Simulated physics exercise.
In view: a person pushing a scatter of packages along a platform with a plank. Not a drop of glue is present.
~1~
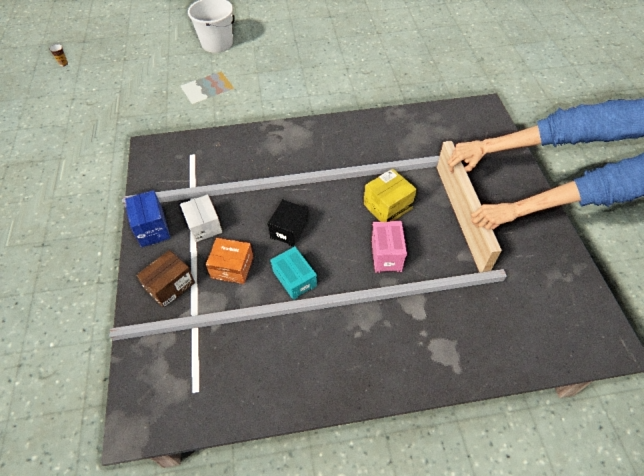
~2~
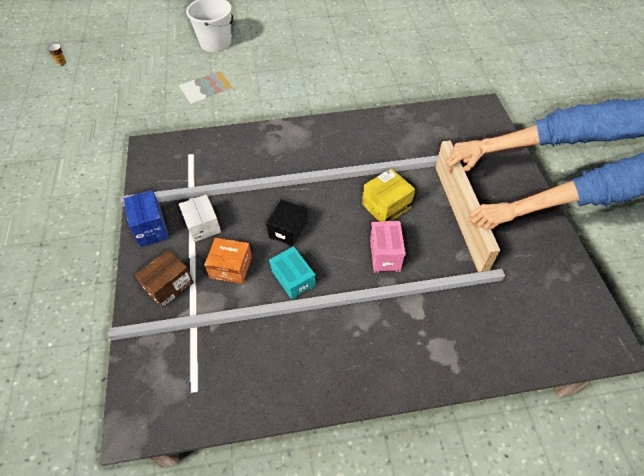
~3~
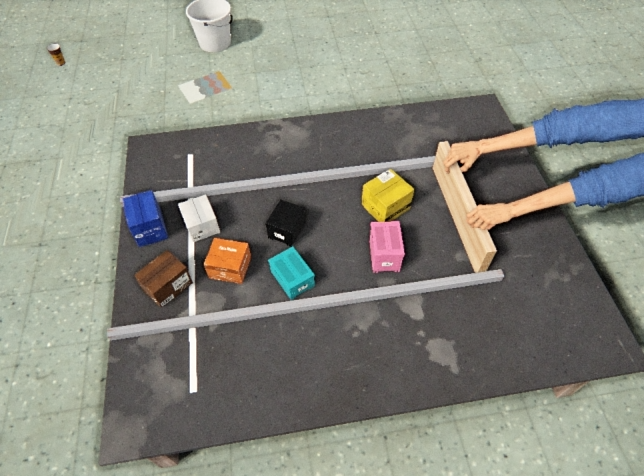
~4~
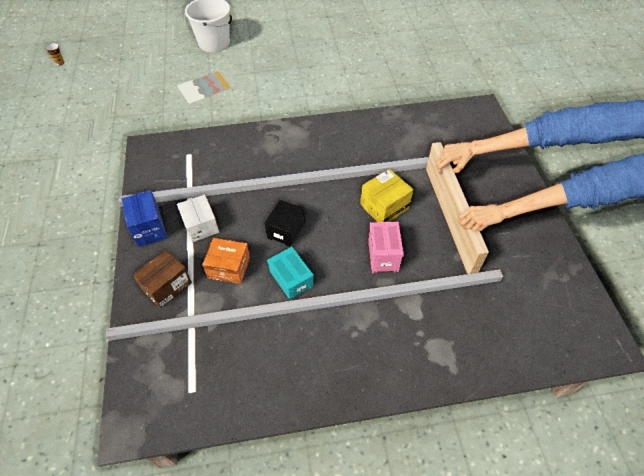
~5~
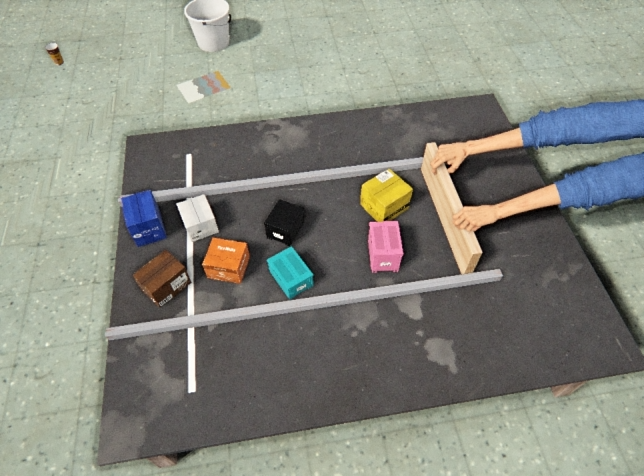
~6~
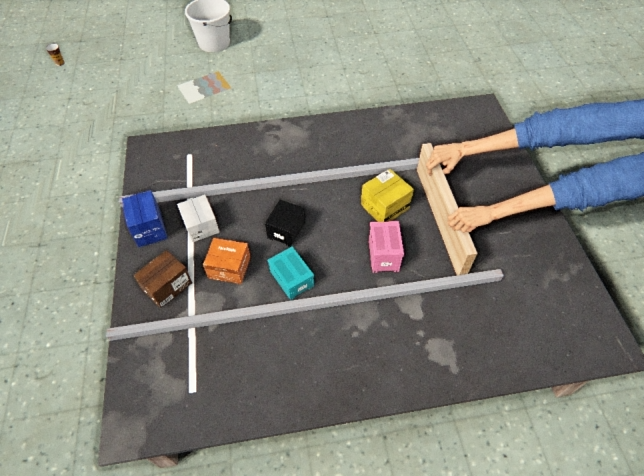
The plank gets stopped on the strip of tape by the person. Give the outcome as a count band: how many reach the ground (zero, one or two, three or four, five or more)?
One or two reach the ground.
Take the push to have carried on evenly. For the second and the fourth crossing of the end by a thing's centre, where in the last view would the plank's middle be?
At (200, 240) for the second, at (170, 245) for the fourth.
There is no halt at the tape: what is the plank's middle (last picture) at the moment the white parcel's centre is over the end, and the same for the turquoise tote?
(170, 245) and (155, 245), roughly.
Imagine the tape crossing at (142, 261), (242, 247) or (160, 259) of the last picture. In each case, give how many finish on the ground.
Per try: 6; 0; 4.
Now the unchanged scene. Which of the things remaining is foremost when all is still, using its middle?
The orange box is the one.
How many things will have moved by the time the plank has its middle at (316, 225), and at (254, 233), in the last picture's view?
Tally: First 4; then 7.
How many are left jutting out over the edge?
The count would be 1.
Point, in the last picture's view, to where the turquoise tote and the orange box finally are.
In the last picture the turquoise tote sits around (144, 299) and the orange box around (119, 272).
Soon after, none off yet; blue box at rest near (145, 219); brown parcel at rest near (164, 279); white parcel at rest near (199, 218).
Then, none off yet; blue box at rest near (145, 219); brown parcel moved about its own width near (139, 289); white parcel moved a little near (182, 214).
By the end, the number that fall off is one or two; fallen, brown parcel and blue box.
